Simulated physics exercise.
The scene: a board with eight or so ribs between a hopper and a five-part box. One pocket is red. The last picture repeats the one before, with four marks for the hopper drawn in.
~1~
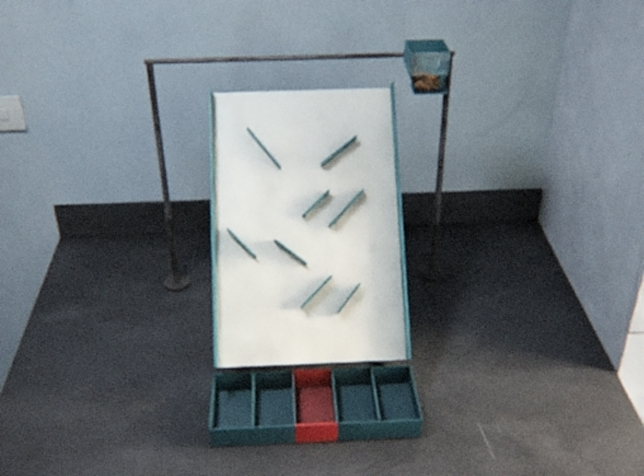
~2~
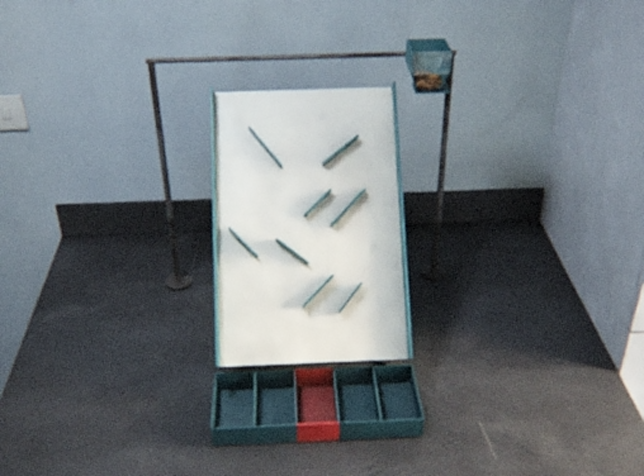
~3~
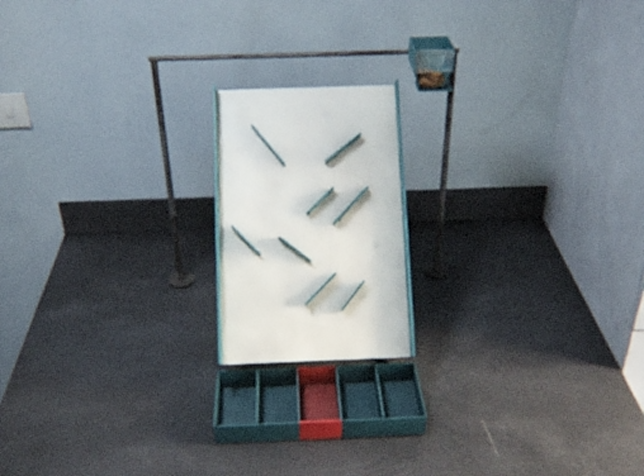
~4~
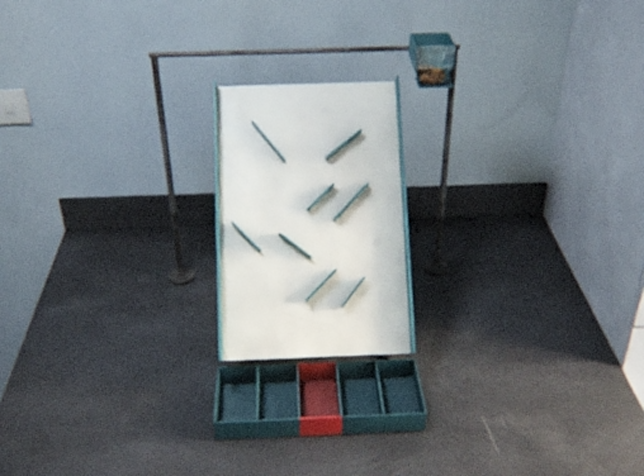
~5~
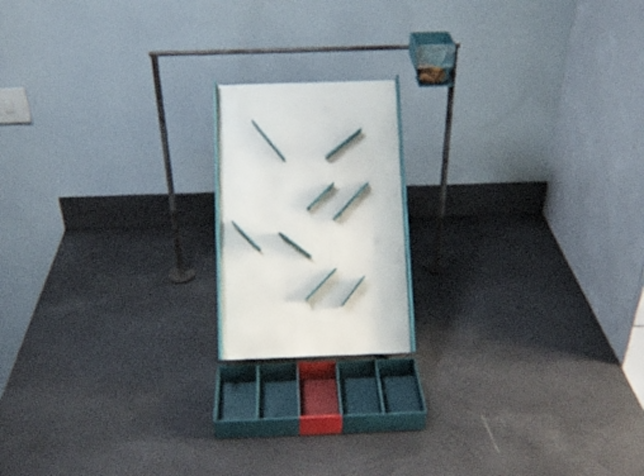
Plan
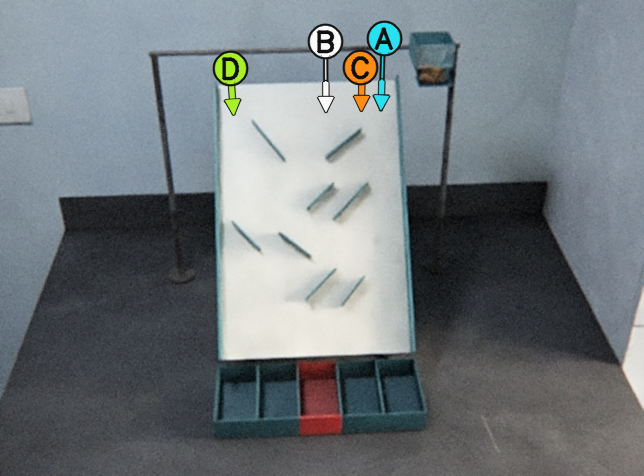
In a bare corner with pale blue walls and a dark grey floor, seen from the front and slightly above, a white board with teal edges leans back. Eight slanted ribs dot its face, a teal box with five pockets, the middle one red, sits at its foot, and a small hopper of brownish pieces hangs from a dark frame at upper right. Nothing in the scene moves; only the view shifts very slightly.
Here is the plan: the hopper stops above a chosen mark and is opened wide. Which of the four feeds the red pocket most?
D.
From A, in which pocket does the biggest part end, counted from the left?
It is the fifth one.
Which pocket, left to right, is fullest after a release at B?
It is the second one.
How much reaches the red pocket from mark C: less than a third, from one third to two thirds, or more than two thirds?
Less than a third.
On the marked copy, mark A meets the board at (381, 104); mark B meets the board at (325, 106); mark C meets the board at (361, 105); mark D meets the board at (233, 109).
If A is chosen, just a few in the red pocket, roughly two thirds in other pockets, roughly a quarter outside the box.
If B is chosen, about a tenth in the red pocket, the larger part in other pockets, just a few outside the box.
If C is chosen, just a few in the red pocket, the larger part in other pockets, about a tenth outside the box.
If D is chosen, roughly a third in the red pocket, roughly a third in other pockets, roughly a quarter outside the box.
